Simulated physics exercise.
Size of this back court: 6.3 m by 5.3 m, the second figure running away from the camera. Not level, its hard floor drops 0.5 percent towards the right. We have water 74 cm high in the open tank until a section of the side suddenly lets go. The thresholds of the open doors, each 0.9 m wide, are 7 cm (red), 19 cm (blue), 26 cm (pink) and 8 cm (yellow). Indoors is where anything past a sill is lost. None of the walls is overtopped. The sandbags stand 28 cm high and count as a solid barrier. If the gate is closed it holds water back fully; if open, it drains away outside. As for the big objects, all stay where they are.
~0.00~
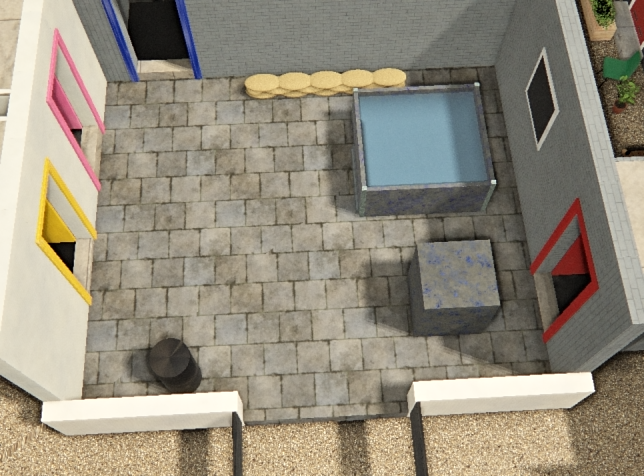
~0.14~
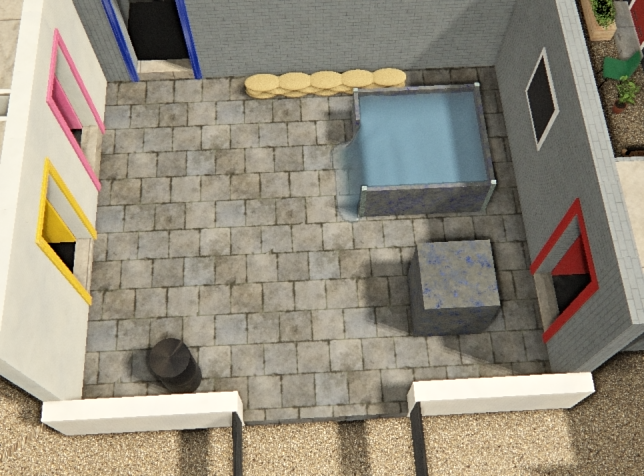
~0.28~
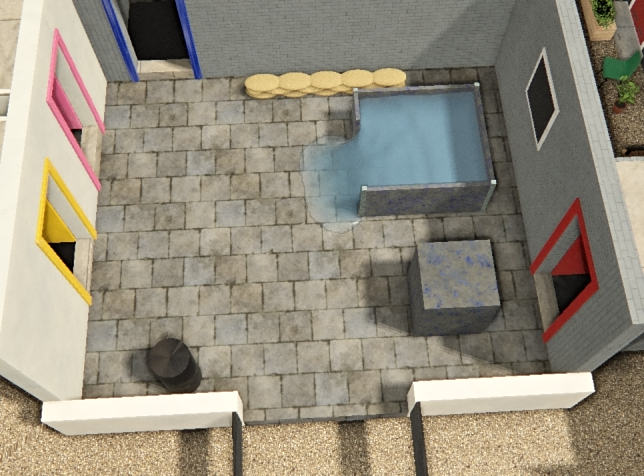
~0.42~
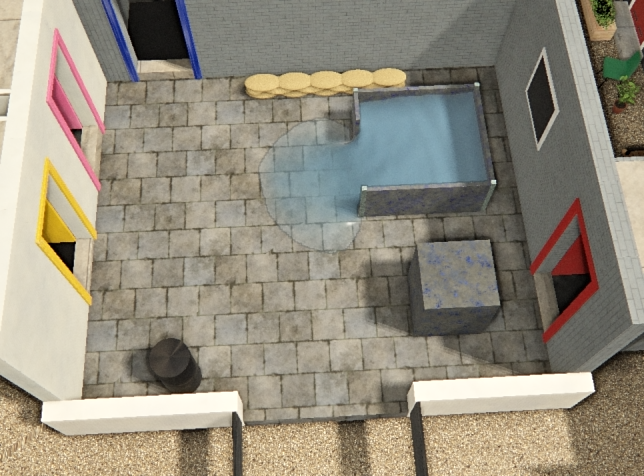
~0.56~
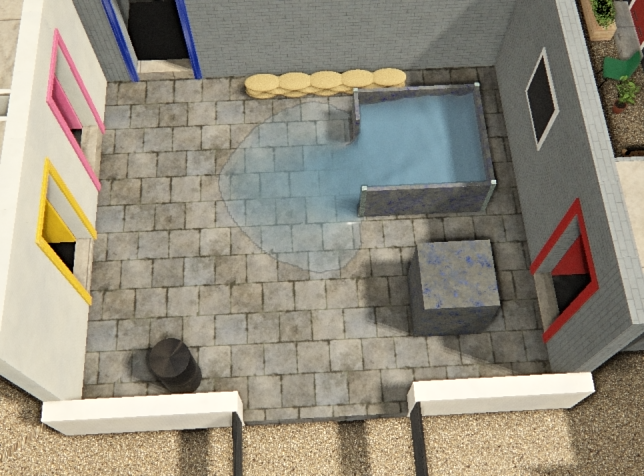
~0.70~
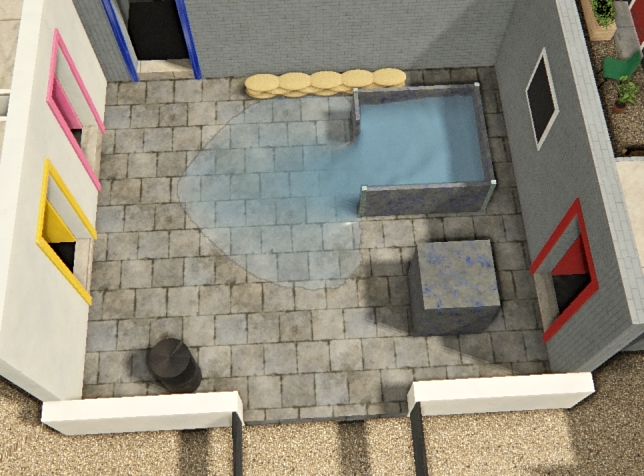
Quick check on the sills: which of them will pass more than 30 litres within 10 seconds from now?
My prediction: The red door will not let too much through, the blue door will not let too much through, the pink door will not let too much through, the yellow door will let too much through.
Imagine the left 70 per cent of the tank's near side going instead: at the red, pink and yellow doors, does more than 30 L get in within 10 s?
Then: Red beyond it, pink short of it, yellow short of it.
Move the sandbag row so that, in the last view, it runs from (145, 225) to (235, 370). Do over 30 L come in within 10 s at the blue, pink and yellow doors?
Blue within the limit, pink within the limit, yellow within the limit.
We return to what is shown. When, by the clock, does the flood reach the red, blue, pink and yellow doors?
Times: Red 7.5 seconds, blue 1.3 seconds, pink 1.1 seconds, yellow 1.3 seconds.
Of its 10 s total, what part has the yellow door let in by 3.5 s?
Roughly 70 percent is in by then.
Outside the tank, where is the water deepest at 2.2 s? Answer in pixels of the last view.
It's at about (107, 96) in the last picture.
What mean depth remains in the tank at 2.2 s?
Some 30 cm on average.
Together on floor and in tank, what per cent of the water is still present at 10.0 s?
Remaining: Roughly 84 %.
After 1.4 s water covers 45 % of the floor and is deepest (35 cm) near (350, 195); red door not reached, blue door 4 cm at the sill, 0 L in, pink door 21 cm at the sill, 0 L in, yellow door 10 cm at the sill, 1 L in.
After 2.2 s water covers 55 % of the floor and is deepest (36 cm) near (107, 96); red door not reached, blue door 11 cm at the sill, 0 L in, pink door 25 cm at the sill, 0 L in, yellow door 22 cm at the sill, 46 L in.
After 3.5 s water covers 55 % of the floor and is deepest (26 cm) near (164, 407); red door not reached, blue door 16 cm at the sill, 3 L in, pink door 17 cm at the sill, 0 L in, yellow door 14 cm at the sill, 108 L in.
After 6.0 s water covers 75 % of the floor and is deepest (16 cm) near (164, 394); red door not reached, blue door 9 cm at the sill, 3 L in, pink door 8 cm at the sill, 0 L in, yellow door 11 cm at the sill, 142 L in.
After 10.0 s water covers 95 % of the floor and is deepest (12 cm) near (529, 263); red door 6 cm at the sill, 0 L in, blue door 7 cm at the sill, 3 L in, pink door 5 cm at the sill, 0 L in, yellow door 7 cm at the sill, 151 L in.
